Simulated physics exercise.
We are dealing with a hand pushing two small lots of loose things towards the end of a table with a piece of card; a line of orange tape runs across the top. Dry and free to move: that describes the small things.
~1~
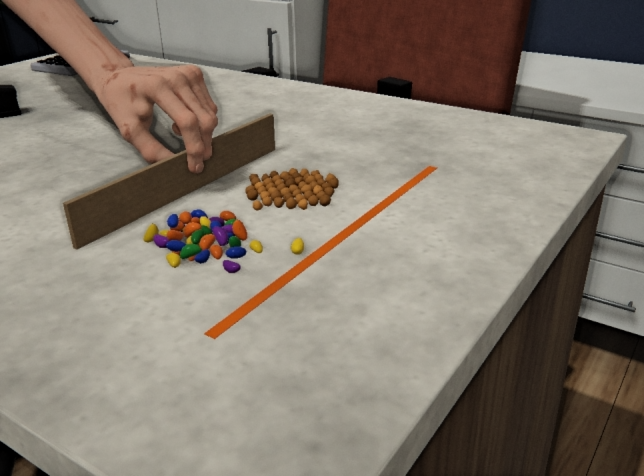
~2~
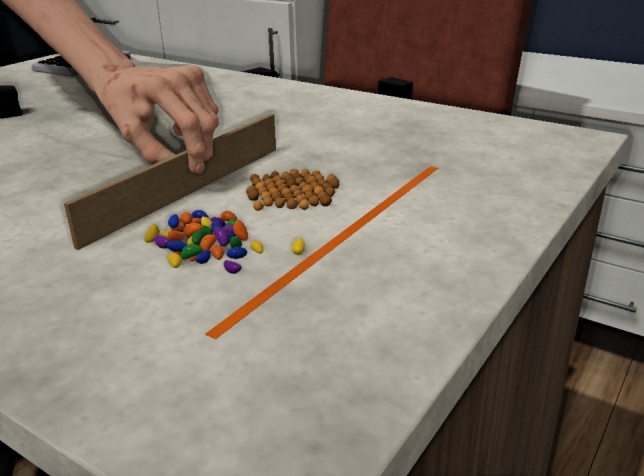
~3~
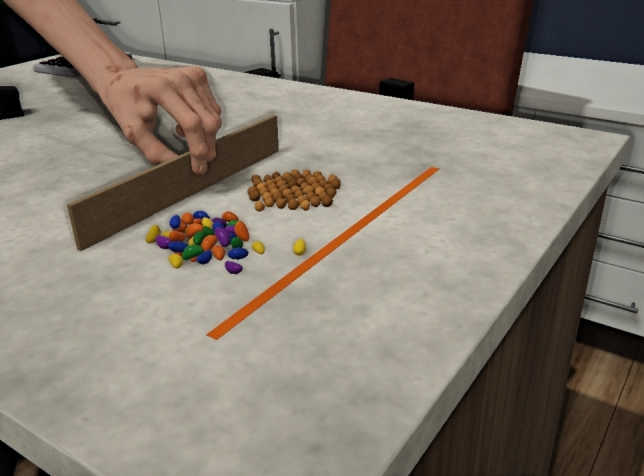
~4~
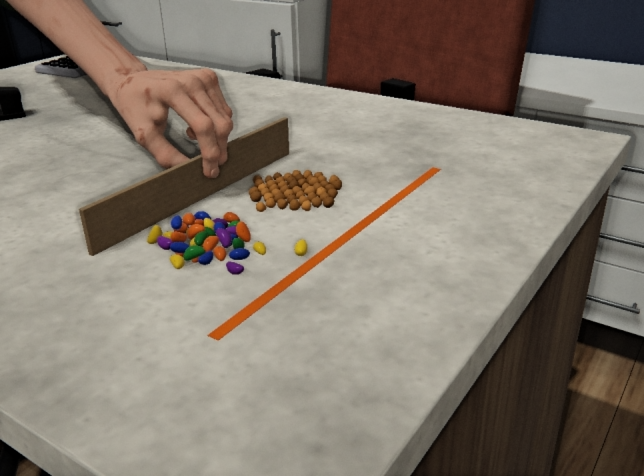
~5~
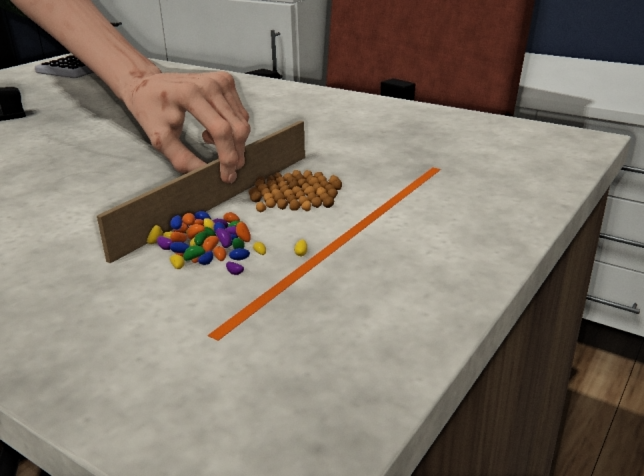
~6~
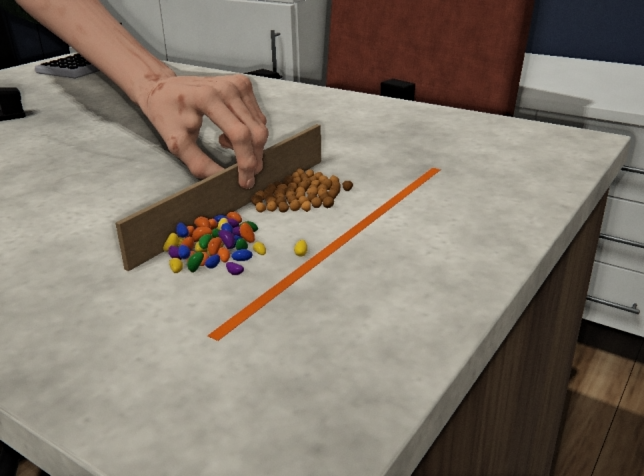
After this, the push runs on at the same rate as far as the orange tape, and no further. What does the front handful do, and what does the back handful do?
Front handful does not fall, and as for the other one, back handful does not fall.
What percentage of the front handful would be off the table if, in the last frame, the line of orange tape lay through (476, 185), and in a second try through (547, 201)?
0 % and 60 %.
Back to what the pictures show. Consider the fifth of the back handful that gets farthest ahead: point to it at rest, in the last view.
Around (440, 219).
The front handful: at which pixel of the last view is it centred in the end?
Looks like it settles around (329, 282).
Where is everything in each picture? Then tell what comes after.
Piece of card (88, 216), at rest; orange tape (426, 173), well back from the edge; edge at (514, 289); front handful (194, 241), some jelly beans; back handful (294, 190), some roasted chickpeas, in the first frame.
Piece of card (89, 217), at rest; back handful (295, 190), in the second frame.
Piece of card (92, 218); front handful (196, 242), in the third frame.
Piece of card (104, 222); back handful (297, 191), in the fourth frame.
Piece of card (122, 229); front handful (198, 243), in the fifth frame.
Piece of card (140, 236); orange tape (429, 175); edge at (518, 291); front handful (215, 247), roughly half pushed along; back handful (301, 192), roughly half pushed along, in the sixth frame.
Then, 0.32 s later than the last frame, piece of card still moving, near (293, 180); front handful all on the table, its front near (294, 273); back handful all on the table, its front near (385, 200).
Then, 0.66 s later than the last frame, piece of card stopped at the orange tape; front handful all on the table, its front near (372, 282); back handful all on the table, its front near (428, 229).
Then, 0.94 s later than the last frame, piece of card stopped at the orange tape; front handful all on the table, its front near (389, 269); back handful all on the table, its front near (443, 233).
When it is over, piece of card stopped at the orange tape; front handful all on the table, its front near (389, 269); back handful all on the table, its front near (443, 233).
